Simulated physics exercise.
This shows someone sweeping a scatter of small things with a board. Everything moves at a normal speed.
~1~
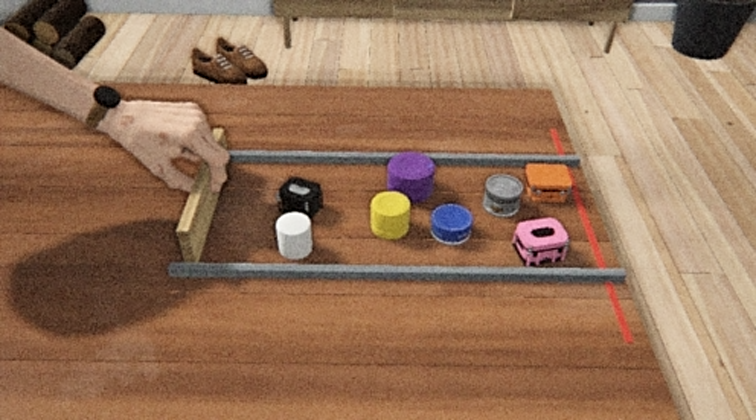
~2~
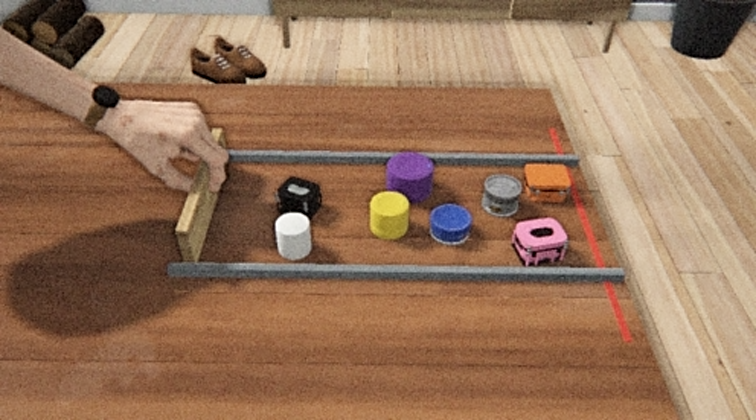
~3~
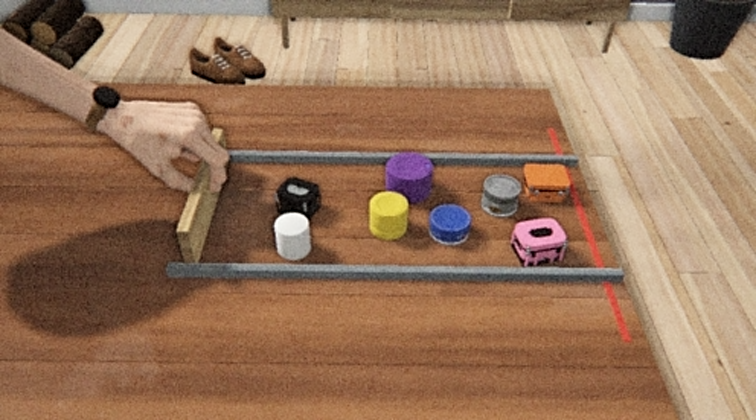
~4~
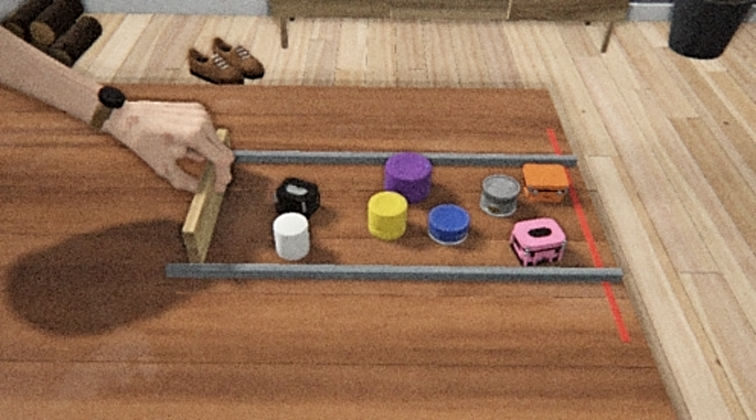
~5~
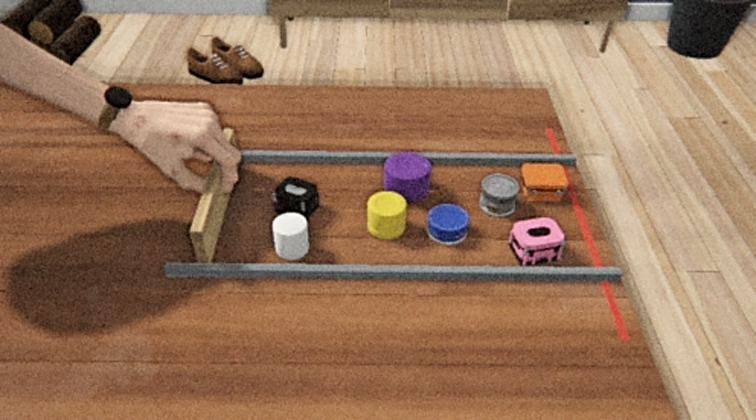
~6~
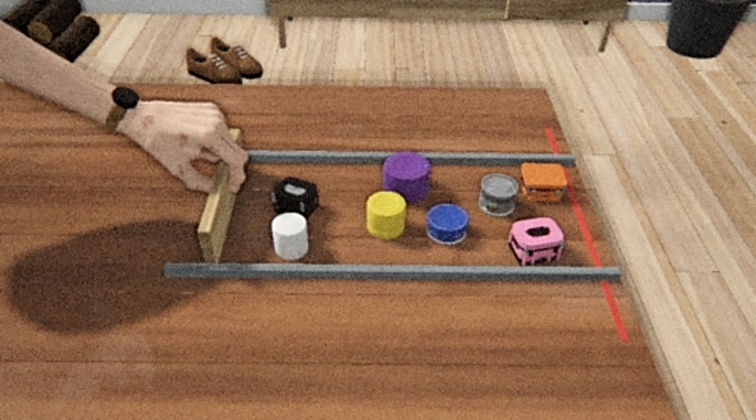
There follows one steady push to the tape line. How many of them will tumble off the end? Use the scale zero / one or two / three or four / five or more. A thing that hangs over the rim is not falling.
On that scale it is five or more.
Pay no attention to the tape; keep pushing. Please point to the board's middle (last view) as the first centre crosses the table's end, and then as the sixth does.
The first one at (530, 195), the next at (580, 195).
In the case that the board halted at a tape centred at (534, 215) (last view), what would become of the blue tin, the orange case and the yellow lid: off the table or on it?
Blue tin remains, orange case drops, yellow lid remains.
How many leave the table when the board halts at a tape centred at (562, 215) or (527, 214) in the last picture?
4 and 0.
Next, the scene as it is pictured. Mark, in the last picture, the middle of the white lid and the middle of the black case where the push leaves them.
The white lid stops around (612, 240); the black case around (596, 197).
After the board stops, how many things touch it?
It is in contact with 2.
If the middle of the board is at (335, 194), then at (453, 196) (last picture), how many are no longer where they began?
In order, the tallies are 2 and 7.
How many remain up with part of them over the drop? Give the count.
That comes to 2 of them.
Soon after, none off yet; orange case at rest near (542, 183); pink case at rest near (536, 241); grey tin at rest near (498, 195).
After that, none off yet; orange case moving near (550, 181); pink case displaced about its own width near (563, 249); grey tin displaced about its own width near (524, 196).
In the end, the number that fall off is five or more; gone, yellow lid, purple lid, blue tin, grey tin, pink case and orange case.
